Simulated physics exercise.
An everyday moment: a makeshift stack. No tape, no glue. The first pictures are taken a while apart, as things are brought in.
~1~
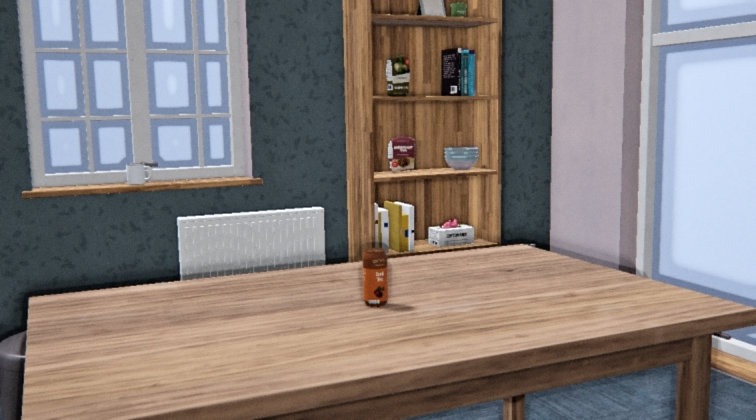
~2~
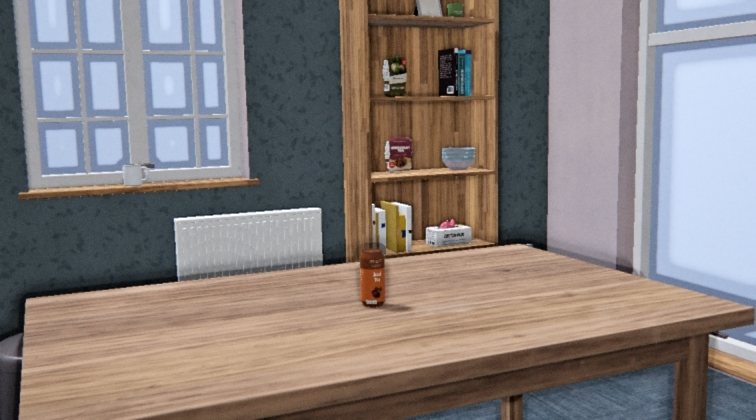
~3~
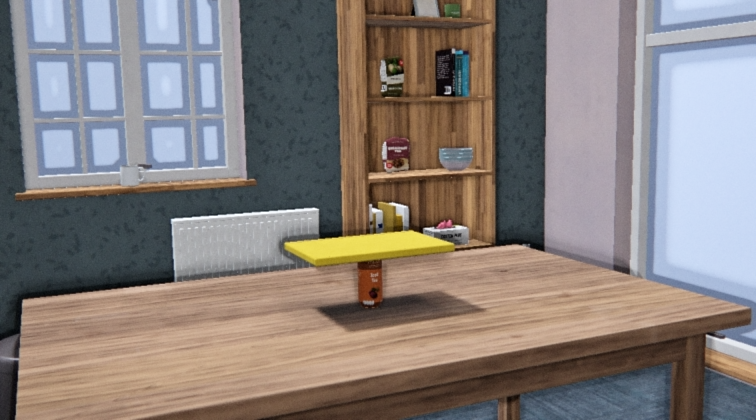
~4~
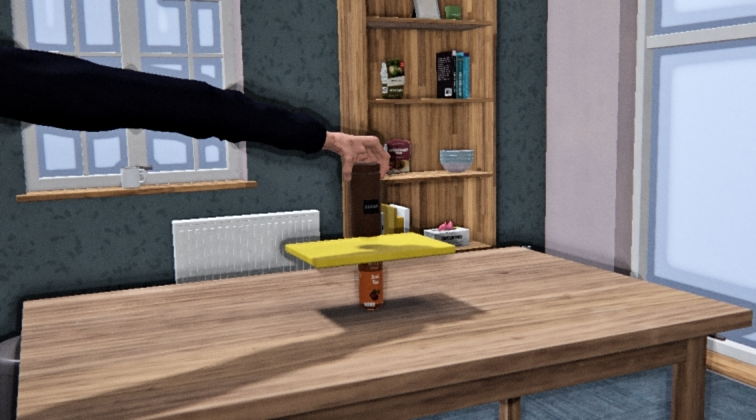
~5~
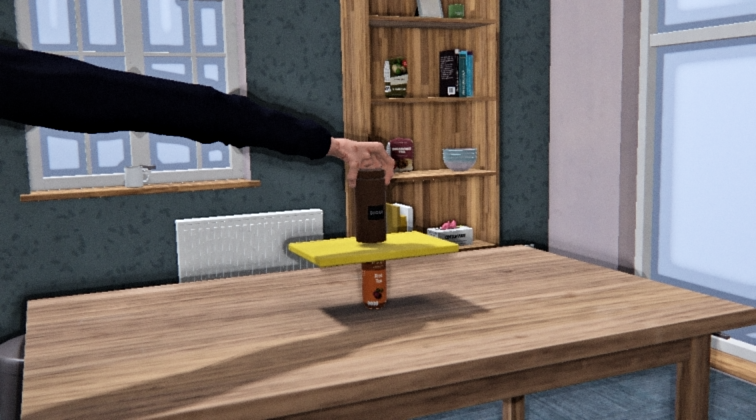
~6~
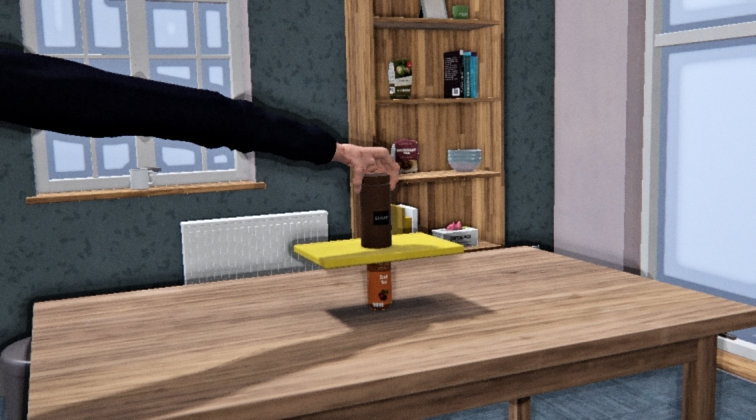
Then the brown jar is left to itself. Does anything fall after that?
In the end the stack keeps its balance.
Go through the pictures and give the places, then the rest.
In the first frame, the last thing is not in view yet; orange can (375, 277).
In the second frame, the last thing is not in view yet; orange can (373, 278).
In the third frame, the last thing is not in view yet; orange can (370, 278).
In the fourth frame, still above its spot; brown jar (365, 199); orange can (371, 280).
In the fifth frame, still above its spot; brown jar (370, 206); orange can (374, 279).
In the sixth frame, in place under the hand; brown jar (375, 211); orange can (379, 280).
Then, 0.20 s after the last picture, nothing has stirred.
Then, 0.50 s after the last picture, brown jar resting near (376, 211).
At rest, all 3 in place. Seen from the same camera at the end, brown jar near (376, 211). The stack holds.
